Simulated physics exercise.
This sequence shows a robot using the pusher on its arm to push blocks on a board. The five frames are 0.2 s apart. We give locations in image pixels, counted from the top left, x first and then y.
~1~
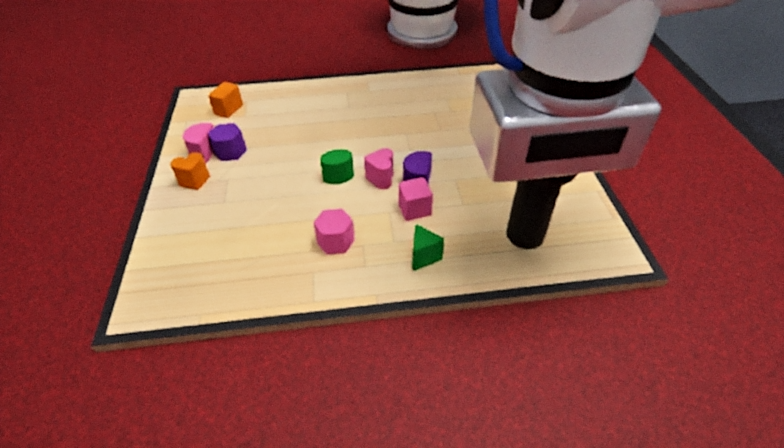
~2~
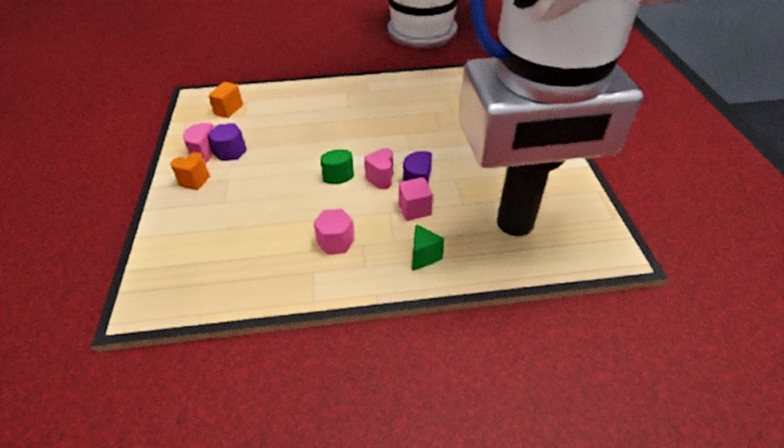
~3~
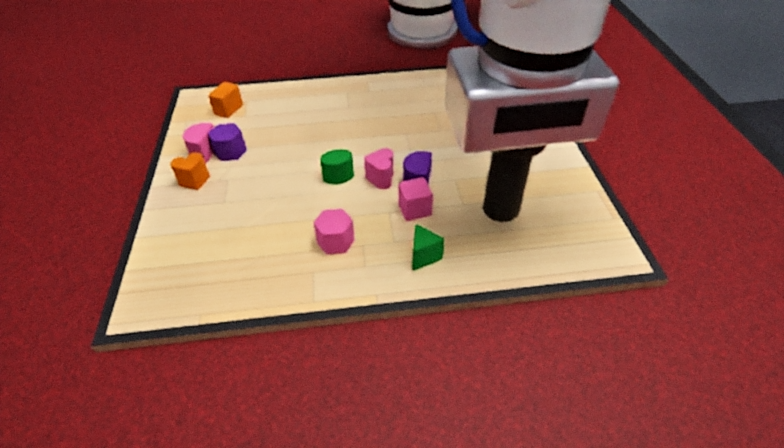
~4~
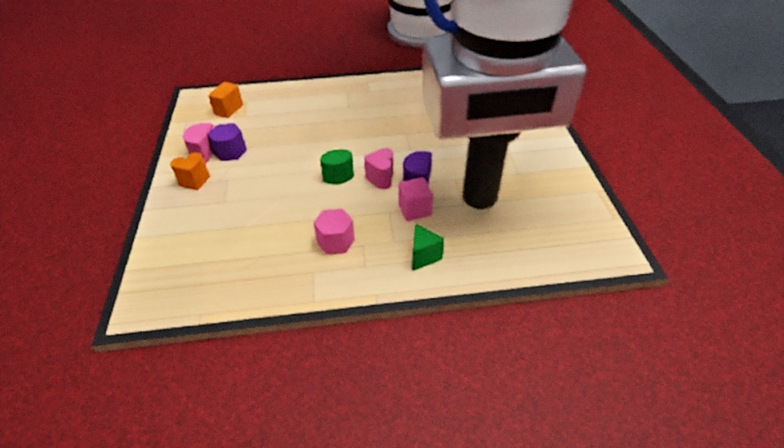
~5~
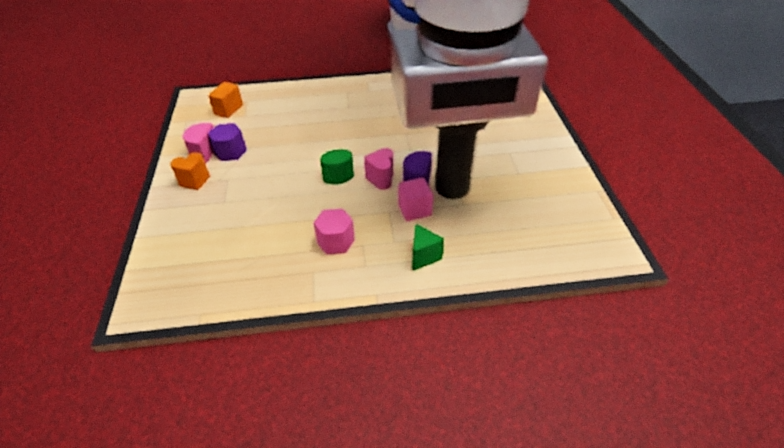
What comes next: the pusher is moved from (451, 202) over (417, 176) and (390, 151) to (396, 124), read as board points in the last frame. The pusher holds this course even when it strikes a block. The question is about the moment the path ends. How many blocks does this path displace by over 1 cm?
Most likely two.
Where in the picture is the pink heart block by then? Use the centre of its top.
I'd place it at (359, 154), taking the centre of its top.
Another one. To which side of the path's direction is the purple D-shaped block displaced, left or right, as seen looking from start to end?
The answer is left.
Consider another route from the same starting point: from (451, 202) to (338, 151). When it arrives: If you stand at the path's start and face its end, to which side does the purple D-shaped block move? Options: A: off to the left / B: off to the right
The correct letter is B.
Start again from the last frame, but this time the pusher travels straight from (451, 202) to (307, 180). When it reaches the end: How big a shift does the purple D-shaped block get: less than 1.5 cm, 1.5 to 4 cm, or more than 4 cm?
It falls in the 1.5 to 4 cm band.
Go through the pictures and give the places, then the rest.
In the first frame, pusher tip at (525, 235); block tops, green elliptical block at (336, 156); pink heart block at (381, 158); pink square piece at (415, 188); purple D-shaped block at (418, 161).
In the second frame, pusher at (515, 223); blocks unchanged.
In the third frame, pusher at (501, 210); blocks unchanged.
In the fourth frame, pusher at (480, 197); blocks unchanged.
In the fifth frame, pusher at (453, 188); green elliptical block at (336, 156); pink heart block at (381, 158); pink square piece at (415, 188); purple D-shaped block at (418, 161).
On the path given first. One third of the way, pusher at (417, 161); pink heart block at (367, 156), turned 30° anticlockwise; purple D-shaped block at (391, 148).
Two thirds of the way, pusher at (390, 136); green elliptical block at (331, 157); pink heart block at (359, 154), turned 70° anticlockwise; purple D-shaped block at (364, 136), turned 30° anticlockwise.
At the end, pusher at (395, 110); green elliptical block at (331, 157); pink heart block at (359, 154), turned 70° anticlockwise; pink square piece in place; purple D-shaped block at (364, 136), turned 30° anticlockwise.
